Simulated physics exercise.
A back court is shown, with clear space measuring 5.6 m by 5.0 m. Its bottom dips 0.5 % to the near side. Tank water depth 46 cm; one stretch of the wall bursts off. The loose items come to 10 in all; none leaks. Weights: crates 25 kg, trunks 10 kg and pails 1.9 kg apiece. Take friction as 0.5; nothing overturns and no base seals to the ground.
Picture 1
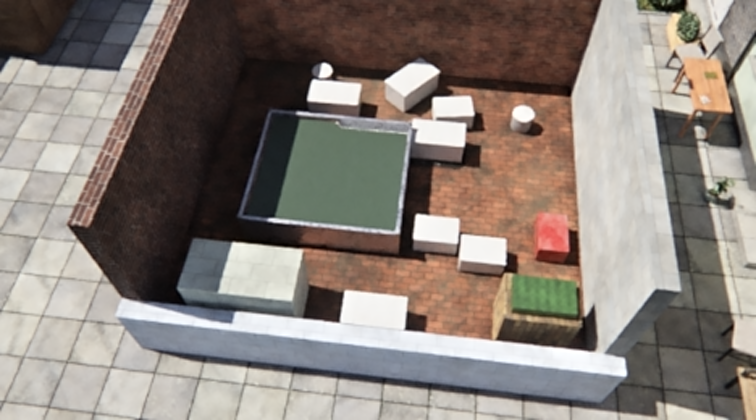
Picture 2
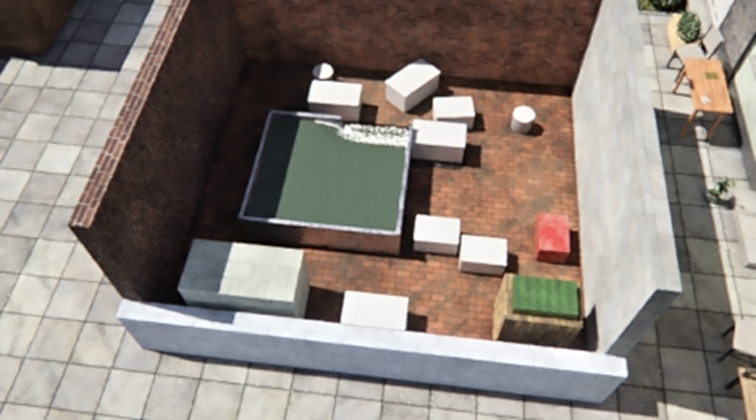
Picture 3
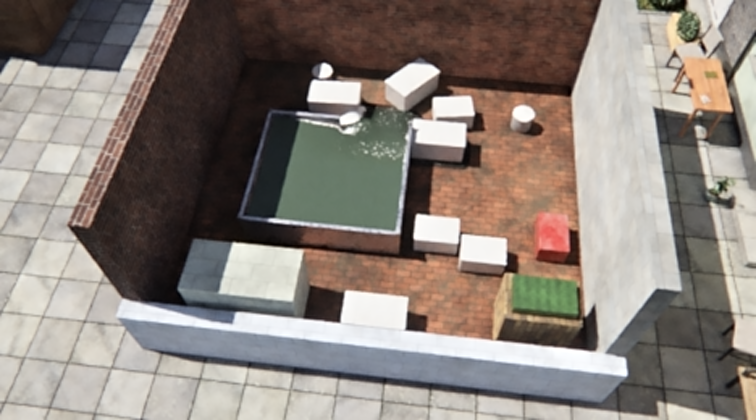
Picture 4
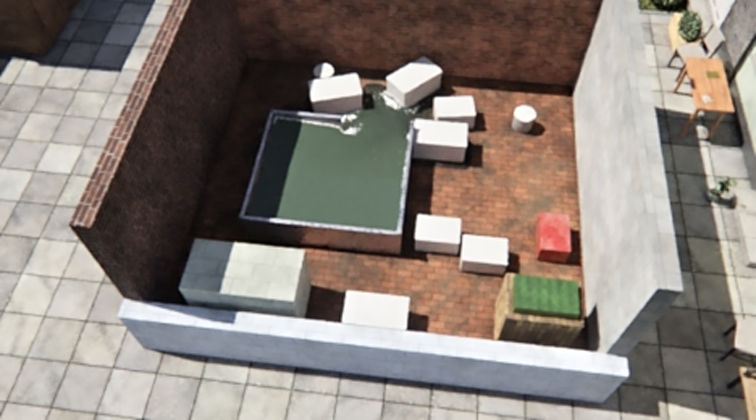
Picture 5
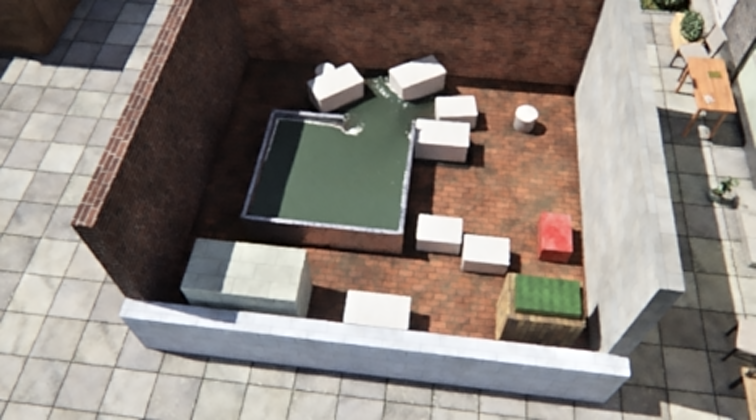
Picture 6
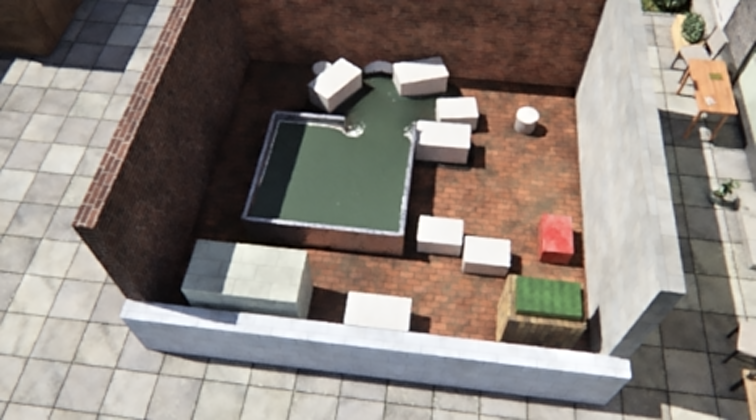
Dark green water pours through a gap in the far side of a square tank, foaming white, then spreading toward the back wall and pushing nearby white boxes askew. The brick-paved court is seen from high above, the view shifting barely at all. Pale boxes surround the tank, with a red crate at right, a green-topped block at lower right, and grey paving outside.
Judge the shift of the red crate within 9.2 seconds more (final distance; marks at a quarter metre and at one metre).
Virtually static.
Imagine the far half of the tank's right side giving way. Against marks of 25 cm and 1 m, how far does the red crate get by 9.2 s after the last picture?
Well, the red crate scoots a modest distance.
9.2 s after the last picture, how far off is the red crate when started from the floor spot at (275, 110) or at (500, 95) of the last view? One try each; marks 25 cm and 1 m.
In that order: It goes a long way; it goes a long way.
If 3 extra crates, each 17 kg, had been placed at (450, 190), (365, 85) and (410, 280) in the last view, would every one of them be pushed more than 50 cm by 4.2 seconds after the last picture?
So that's within the threshold, beyond the threshold and within the threshold, in that sequence.
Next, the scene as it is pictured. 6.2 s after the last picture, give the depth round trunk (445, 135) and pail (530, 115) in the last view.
5 and 8 cm.
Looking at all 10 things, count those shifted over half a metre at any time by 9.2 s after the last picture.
I make that 5.
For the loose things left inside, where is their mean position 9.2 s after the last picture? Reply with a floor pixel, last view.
Near (413, 223).
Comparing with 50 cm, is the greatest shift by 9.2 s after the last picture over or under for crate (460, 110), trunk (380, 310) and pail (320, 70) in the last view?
First one stayed inside, second one stayed inside, third one went too far.
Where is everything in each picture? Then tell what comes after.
In the first picture, the red crate at (553, 232) rests on the ground; 3.9 m2 under water; 0 of 10 have shifted.
In the second picture, the red crate at (554, 232), on the bottom; water covers 4.4 m2; 0 of 10 have shifted.
In the third picture, the red crate at (554, 231) rests on the ground; water covers 4.9 m2; 0 of 10 have shifted.
In the fourth picture, the red crate at (555, 231) rests on the ground; 5.4 m2 under water; 1 of 10 have shifted.
In the fifth picture, the red crate at (557, 231), on the bottom; 6.1 m2 under water; 2 of 10 have shifted.
In the sixth picture, the red crate at (558, 233), on the bottom; 6.9 m2 under water; 3 of 10 have shifted.
Then, 1.2 s after the last picture the red crate is near (558, 233), 0.0 m from its start, aground; 1 afloat.
Then, 3.8 s after the last picture the red crate is near (558, 233), 0.0 m from its start, aground; 3 afloat.
Then, 6.2 s after the last picture the red crate is near (558, 233), 0.0 m from its start, aground; 5 afloat.
Then, 9.2 s after the last picture the red crate is near (558, 233), 0.0 m from its start, aground; 6 afloat.
